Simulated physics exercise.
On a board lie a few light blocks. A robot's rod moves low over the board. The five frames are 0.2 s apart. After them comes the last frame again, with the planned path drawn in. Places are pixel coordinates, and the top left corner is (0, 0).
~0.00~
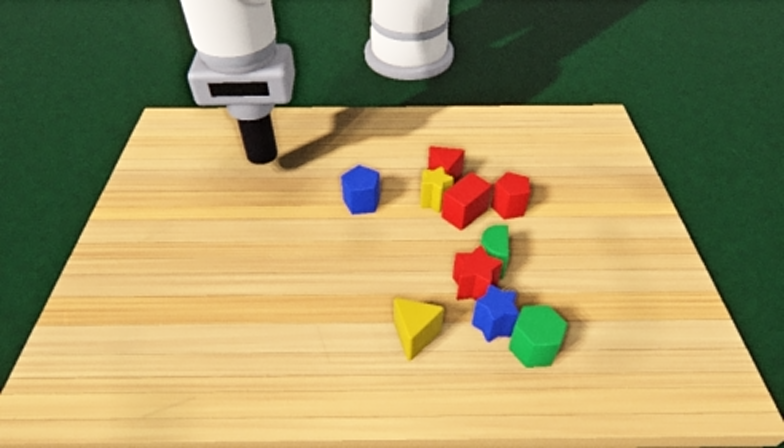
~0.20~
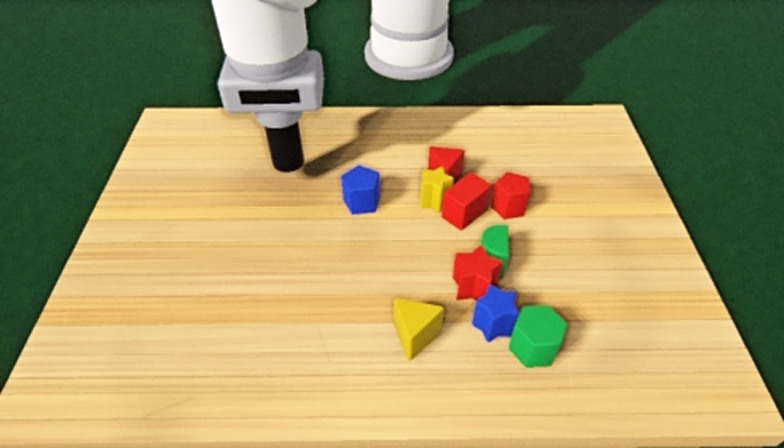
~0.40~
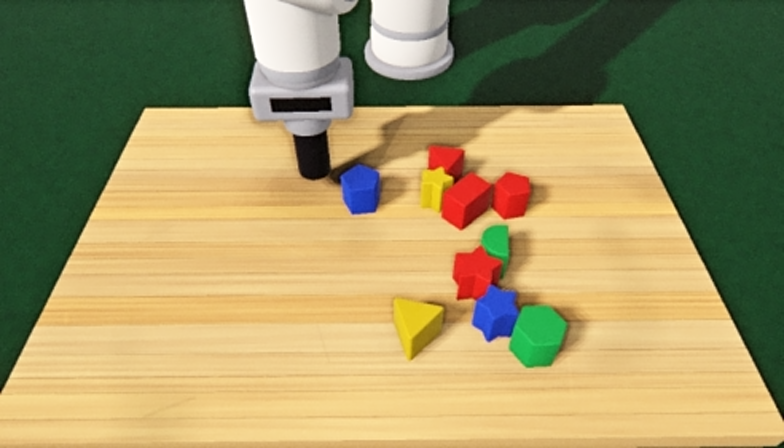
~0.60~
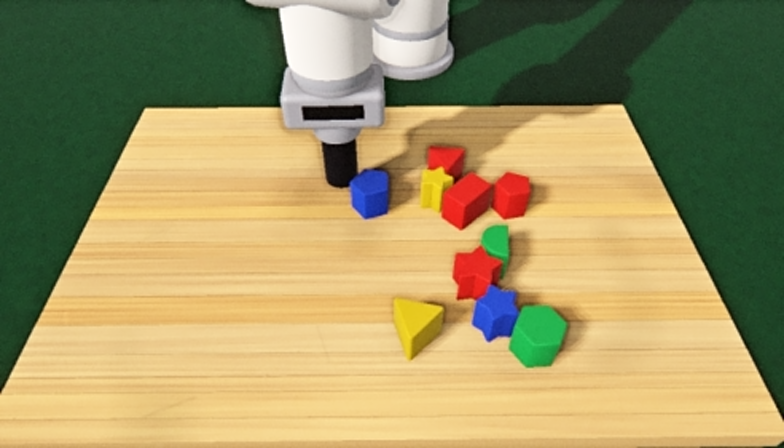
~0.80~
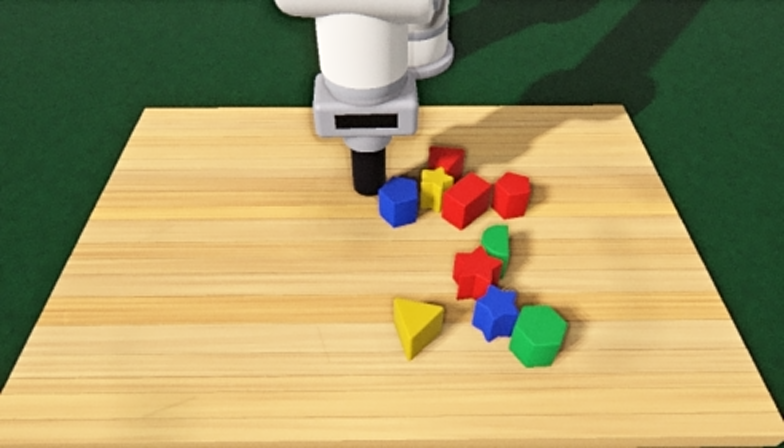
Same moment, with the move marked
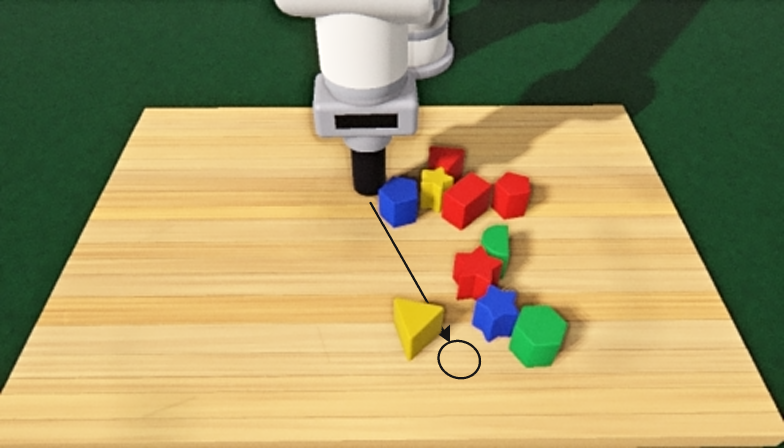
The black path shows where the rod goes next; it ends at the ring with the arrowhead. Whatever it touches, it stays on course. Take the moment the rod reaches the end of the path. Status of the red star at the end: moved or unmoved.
That block will keep its spot.
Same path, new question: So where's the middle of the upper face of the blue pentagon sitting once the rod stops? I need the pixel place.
Answer: (423, 203).
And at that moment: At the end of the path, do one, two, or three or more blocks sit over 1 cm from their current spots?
Here I'd predict two blocks moving more than 1 cm.
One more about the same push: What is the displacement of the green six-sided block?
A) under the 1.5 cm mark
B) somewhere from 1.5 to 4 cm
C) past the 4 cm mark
(A)
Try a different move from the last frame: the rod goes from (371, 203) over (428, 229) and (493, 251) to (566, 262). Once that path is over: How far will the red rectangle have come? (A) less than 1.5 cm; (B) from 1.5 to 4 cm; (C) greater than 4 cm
Letter B.
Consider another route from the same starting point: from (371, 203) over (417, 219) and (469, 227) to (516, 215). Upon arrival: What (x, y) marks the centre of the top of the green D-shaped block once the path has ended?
The centre of its top face lies at (517, 252).
The line goes straight from (371, 203) to (459, 359).
What follows on the original path. One third of the way, rod (396, 230); blue pentagon (423, 203), turned 55° anticlockwise.
Two thirds of the way, rod (426, 282); blue pentagon (423, 203), turned 55° anticlockwise.
At the end, rod (462, 343); blue pentagon (423, 203), turned 55° anticlockwise; yellow triangle (420, 333), turned 55° clockwise; red star unmoved; green six-sided block unmoved.
